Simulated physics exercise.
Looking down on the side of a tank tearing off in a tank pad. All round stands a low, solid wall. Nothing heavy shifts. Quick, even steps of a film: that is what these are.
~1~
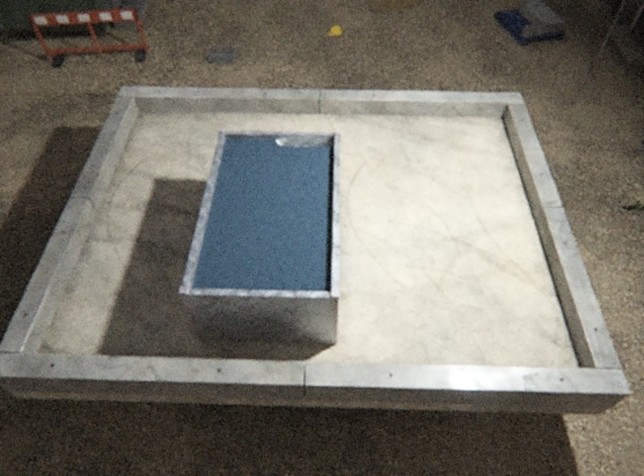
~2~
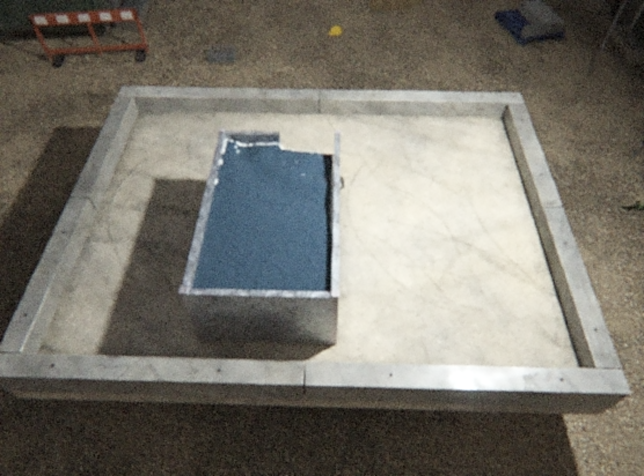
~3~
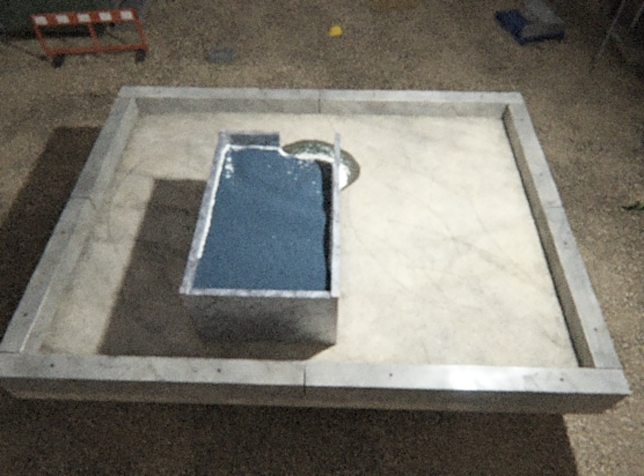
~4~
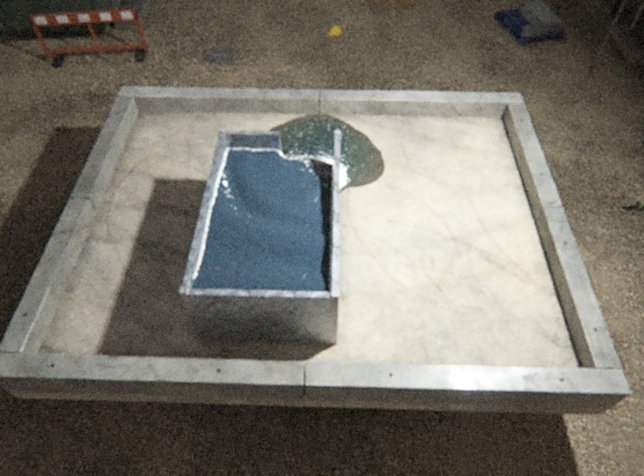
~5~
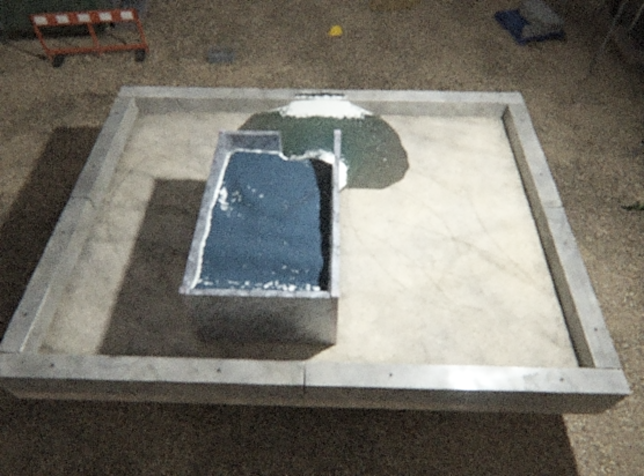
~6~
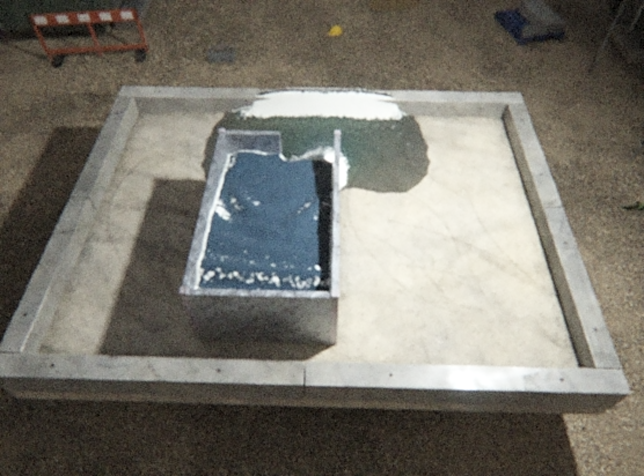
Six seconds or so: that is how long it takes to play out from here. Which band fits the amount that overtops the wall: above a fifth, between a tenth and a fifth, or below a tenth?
It falls below a tenth.
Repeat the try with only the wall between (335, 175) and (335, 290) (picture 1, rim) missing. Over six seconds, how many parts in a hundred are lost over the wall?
Close to 14 per cent, I reckon.
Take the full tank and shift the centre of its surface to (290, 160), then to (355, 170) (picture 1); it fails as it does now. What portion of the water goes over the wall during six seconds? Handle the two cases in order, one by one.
14 %, then 12 %.
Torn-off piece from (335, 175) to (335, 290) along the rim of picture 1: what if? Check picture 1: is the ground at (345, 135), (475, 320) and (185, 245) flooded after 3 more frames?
First point bare, second point swamped, third point bare.
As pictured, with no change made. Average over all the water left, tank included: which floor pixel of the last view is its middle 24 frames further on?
I'd point to (307, 210).
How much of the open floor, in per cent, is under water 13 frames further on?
I'd say 45 per cent.
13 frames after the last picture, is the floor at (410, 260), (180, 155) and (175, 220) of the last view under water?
First spot spared, second spot swamped, third spot spared.
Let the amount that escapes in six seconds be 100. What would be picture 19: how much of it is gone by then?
Around 80 percent.
A moment on, water covers 25 % of the floor; the low wall has let 1 % over.
Next, water covers 30 % of the floor; the low wall has let 2 % over.
Then, water covers 40 % of the floor; the low wall has let 6 % over.
Later, water covers 70 % of the floor; the low wall has let 7 % over.
In the end, water covers 80 % of the floor; the low wall has let 7 % over.
